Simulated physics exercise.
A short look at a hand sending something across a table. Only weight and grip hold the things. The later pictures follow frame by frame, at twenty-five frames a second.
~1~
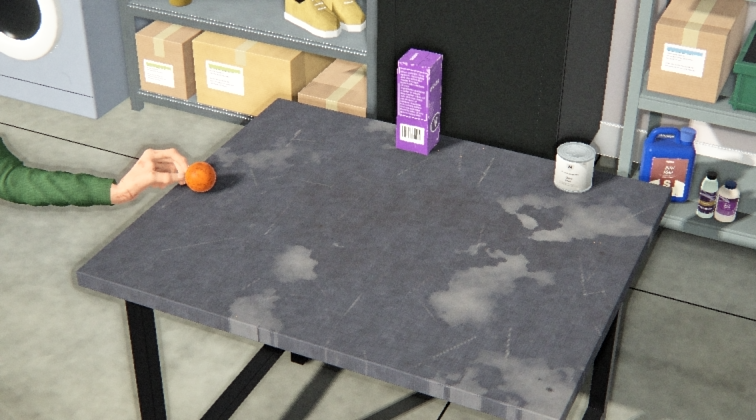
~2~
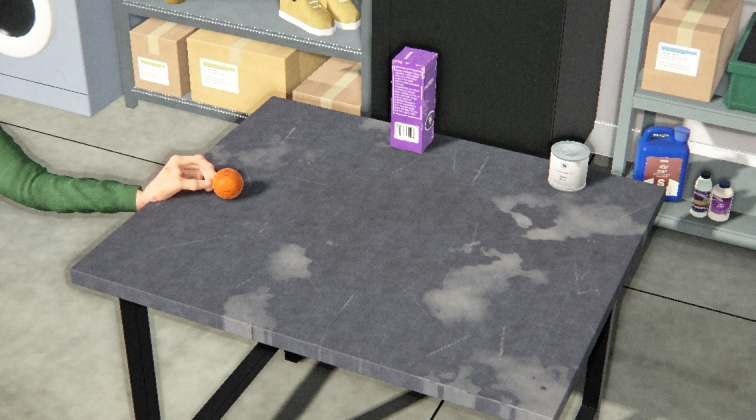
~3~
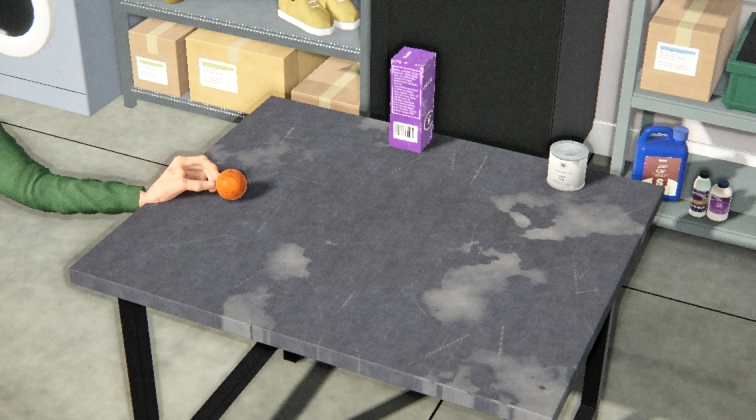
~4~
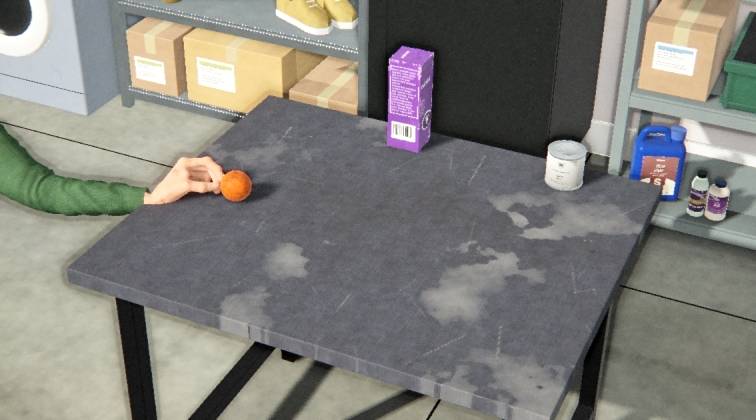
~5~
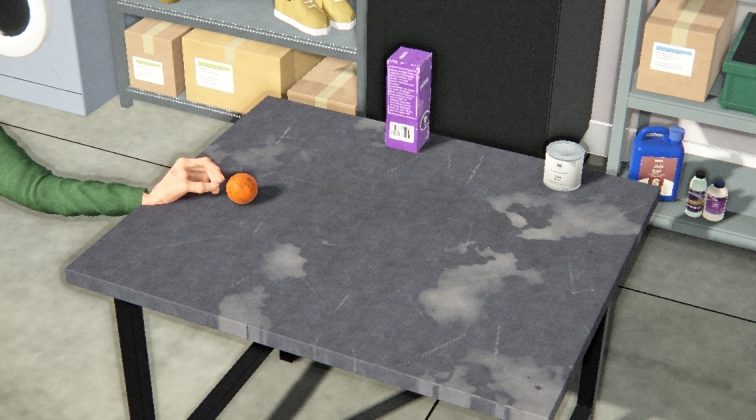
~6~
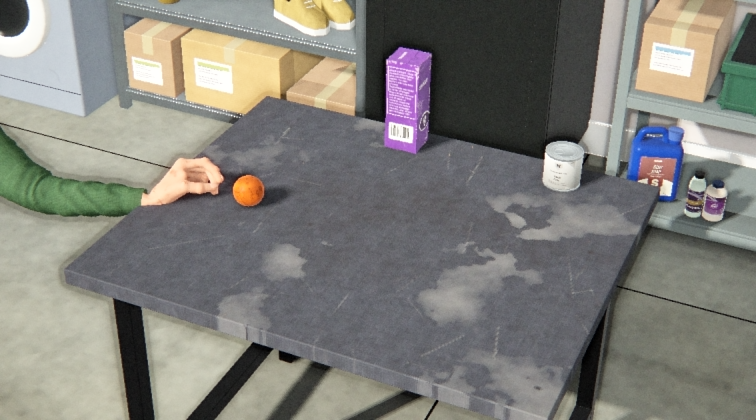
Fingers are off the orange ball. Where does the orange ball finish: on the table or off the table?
The orange ball remains on top.
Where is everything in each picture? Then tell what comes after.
The first frame shows under the hand; orange ball (201, 177).
The second frame shows under the hand; orange ball (228, 184).
The third frame shows under the hand; orange ball (232, 184).
The fourth frame shows orange ball (236, 186).
The fifth frame shows orange ball (242, 188) displaced a little.
The sixth frame shows orange ball (249, 191) displaced a little.
Then, 0.20 s past the last view, orange ball displaced well along near (283, 200).
Then, 0.50 s past the last view, orange ball displaced well along near (322, 210).
Finally, moved from the start, orange ball. Final places as the last picture's camera would see them, orange ball near (357, 220).
